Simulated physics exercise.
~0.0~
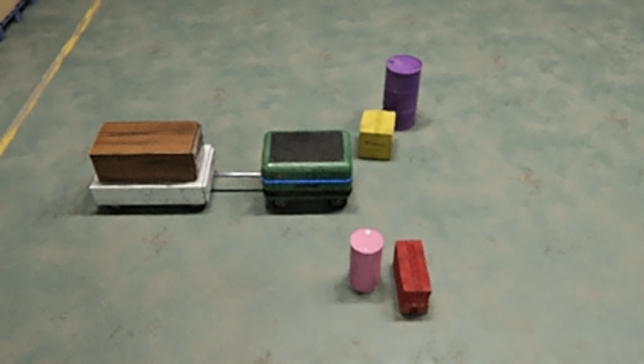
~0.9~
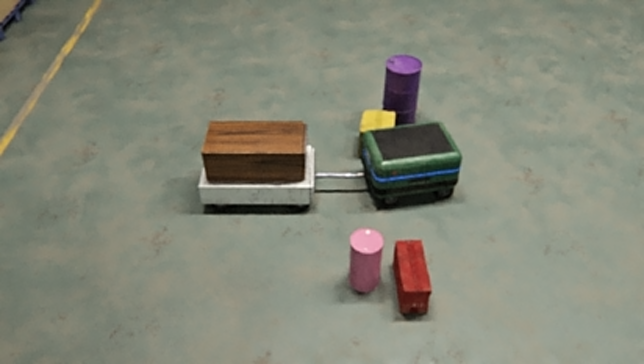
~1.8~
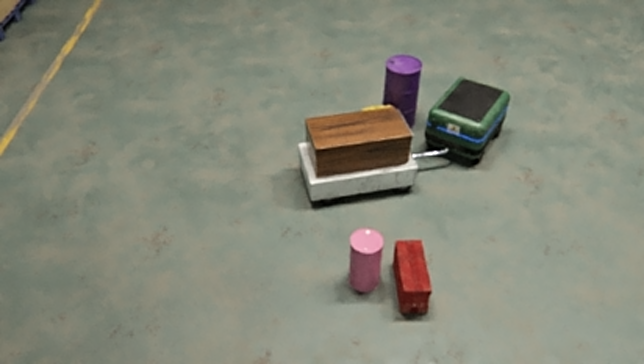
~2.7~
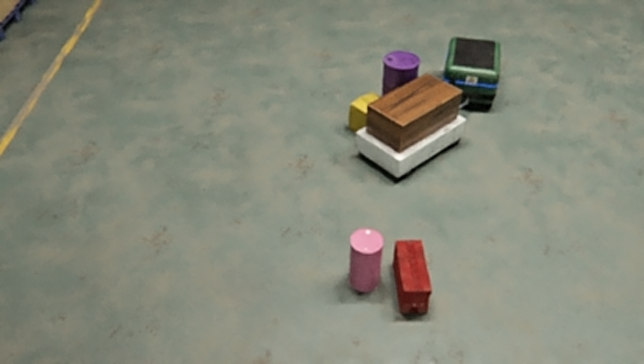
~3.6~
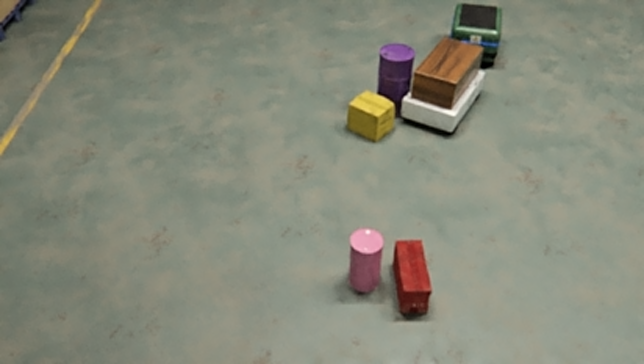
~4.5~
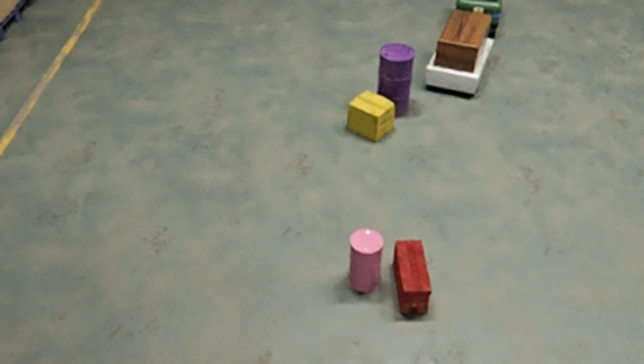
On a worn grey-green concrete floor with a yellow line at the upper left, seen from above at an angle, a green tug with a dark top stands ahead of a white cart carrying a brown wooden box. A purple drum and a yellow box sit beyond them, while a pink canister and a red box stand nearer. The tug pulls the cart right, then curves away toward the top. As the cart follows, cutting inside the turn, the yellow box and upright drum shift slightly. The tug and cart straighten and head toward the top edge, leaving all four items standing.
